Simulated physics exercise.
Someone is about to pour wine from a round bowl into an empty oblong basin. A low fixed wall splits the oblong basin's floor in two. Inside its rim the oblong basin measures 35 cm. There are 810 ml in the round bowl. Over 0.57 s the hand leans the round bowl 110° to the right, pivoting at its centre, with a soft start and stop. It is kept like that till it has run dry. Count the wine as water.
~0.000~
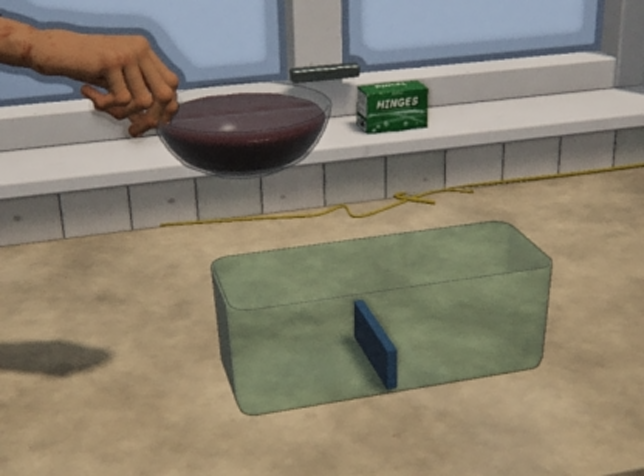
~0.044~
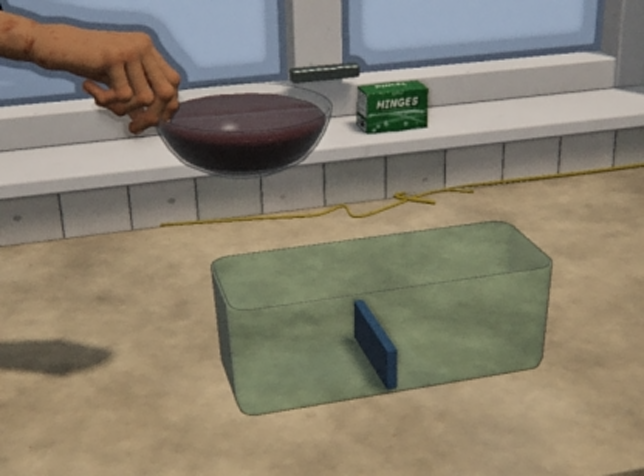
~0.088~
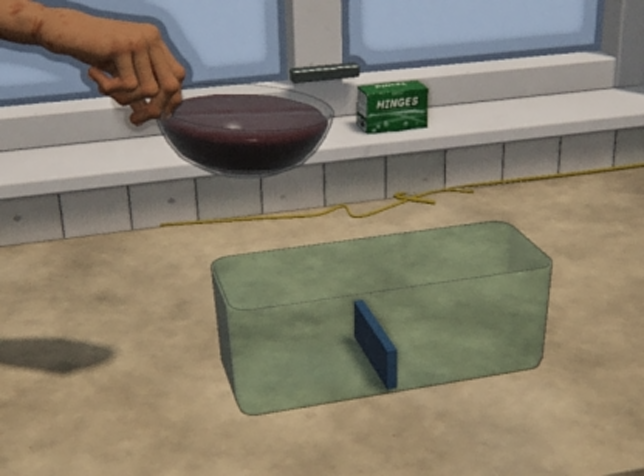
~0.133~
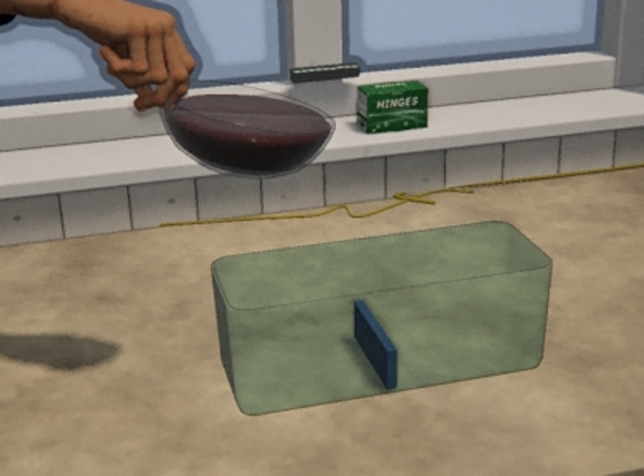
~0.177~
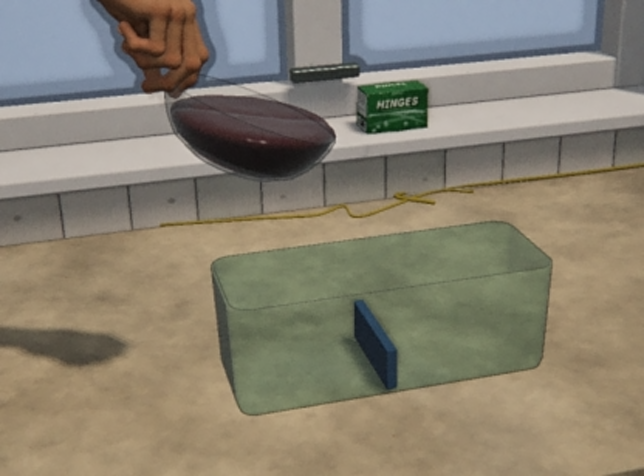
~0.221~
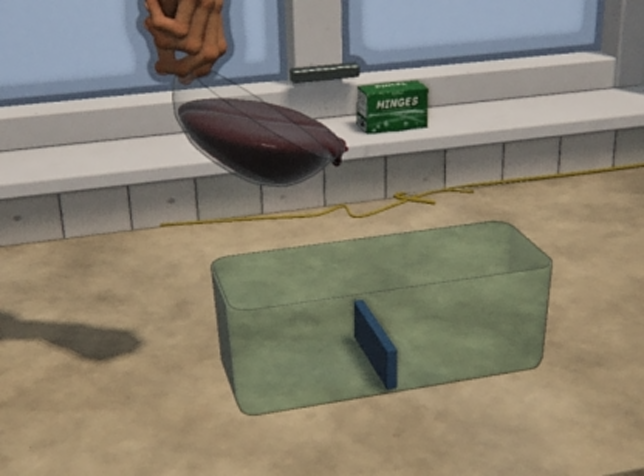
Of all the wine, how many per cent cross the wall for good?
The far part has some 48 per cent.
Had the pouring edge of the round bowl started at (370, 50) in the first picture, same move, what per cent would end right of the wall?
In that case some 70 per cent.
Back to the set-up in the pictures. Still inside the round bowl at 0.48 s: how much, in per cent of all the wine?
Near 1 in a hundred.
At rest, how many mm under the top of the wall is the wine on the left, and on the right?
Some 32 mm on the left and 30 mm on the right.
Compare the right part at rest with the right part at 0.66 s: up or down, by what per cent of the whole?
It goes up by about 4.
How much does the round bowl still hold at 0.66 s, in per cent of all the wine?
Near 0 in a hundred.
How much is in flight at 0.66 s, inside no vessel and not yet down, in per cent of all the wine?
Some 12 per cent.
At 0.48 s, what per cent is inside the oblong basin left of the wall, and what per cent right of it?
Some 18 per cent left and 44 right.
Then, 0.48 s in, the tilt is 103° and 1 per cent is still to pour, 19 is left of the wall and 43 right of it.
Then, 0.66 s in, the tilt is 110° and 0 per cent is still to pour, 37 is left of the wall and 45 right of it.
Then, 0.86 s in, the tilt is 110° and 0 per cent is still to pour, 39 is left of the wall and 48 right of it.
Then, 1.07 s in, the tilt is 110° and 0 per cent is still to pour, 40 is left of the wall and 48 right of it.
Finally, 40 per cent lies left of the wall, 48 right of it and 11 outside.
